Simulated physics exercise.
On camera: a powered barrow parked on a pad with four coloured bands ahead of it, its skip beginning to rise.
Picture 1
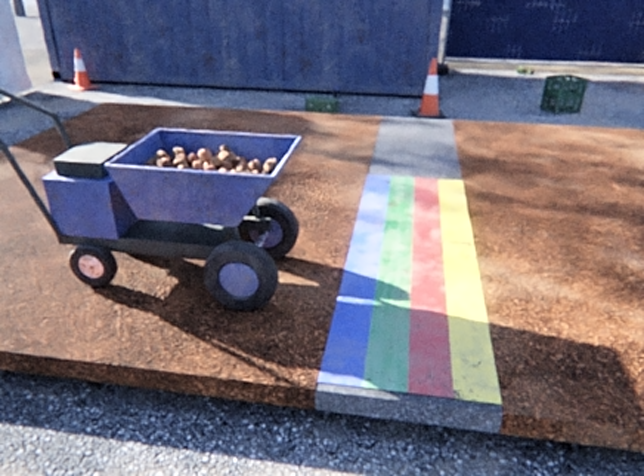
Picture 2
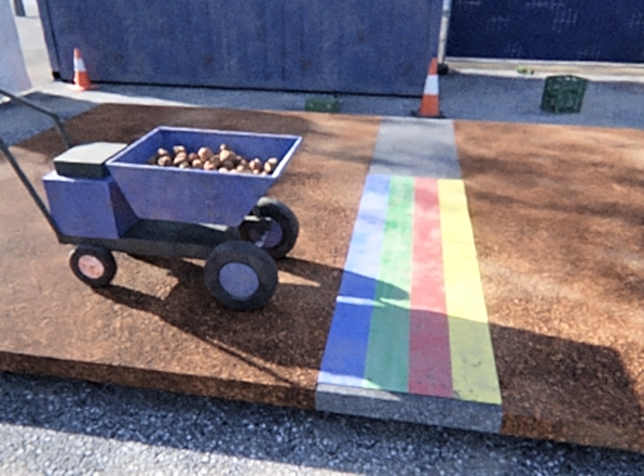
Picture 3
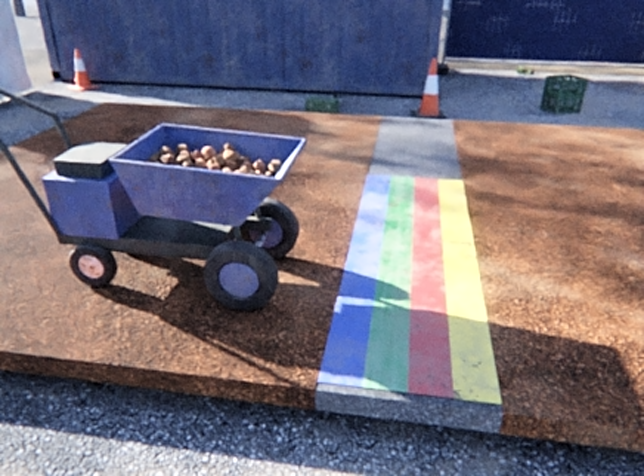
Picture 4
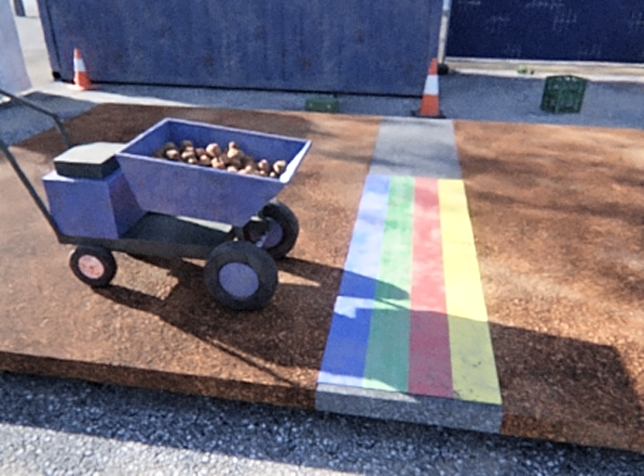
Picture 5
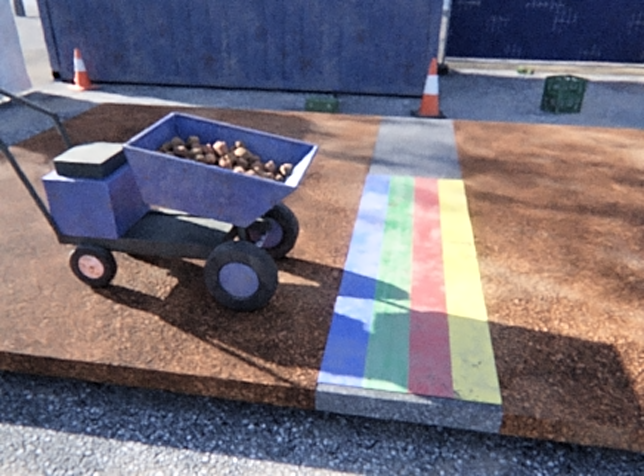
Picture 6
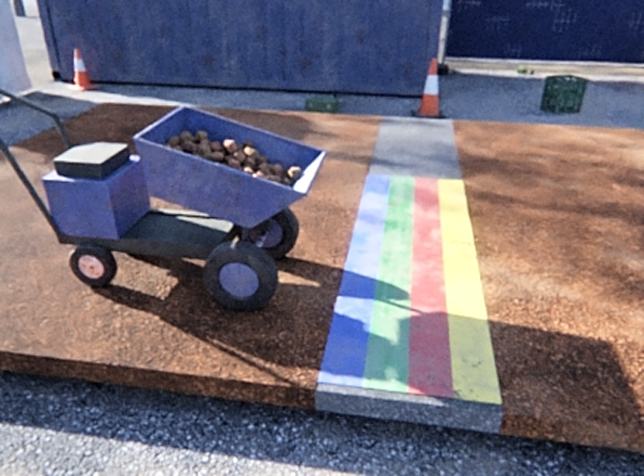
On a brown pad with blue, green, red and yellow bands, a blue powered barrow loaded with brown clods stands still at left while its skip gradually tilts, the rear rising and the front lip shifting slightly right and down.
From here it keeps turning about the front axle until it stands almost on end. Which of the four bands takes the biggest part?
Most covered: The green band.
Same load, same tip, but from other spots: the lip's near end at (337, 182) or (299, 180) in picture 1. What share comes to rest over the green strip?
About 0 and 20 per cent.
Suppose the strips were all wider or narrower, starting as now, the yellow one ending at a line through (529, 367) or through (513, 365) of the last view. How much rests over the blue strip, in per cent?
Near 10 % and 10 %.
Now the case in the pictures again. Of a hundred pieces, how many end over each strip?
Blue strip near 5; green strip near 30; red strip near 15; yellow strip near 10.
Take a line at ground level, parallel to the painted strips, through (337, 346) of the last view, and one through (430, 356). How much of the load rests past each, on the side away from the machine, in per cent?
First some 70, then 20 per cent.
Soon after the last picture, skip tipped steeply; all in the skip.
A little later, skip tipped right over; most in the skip; a stray few over the blue strip; a small part over the green strip.
Later still, skip tipped right over; about a third in the skip; a small part over the blue strip; about a quarter over the green strip; about a quarter over the red strip; a small part over the yellow strip; a stray few off the paint.
At rest, skip tipped right over; about a third in the skip; a small part over the blue strip; about a quarter over the green strip; about a quarter over the red strip; a small part over the yellow strip; a small part off the paint.
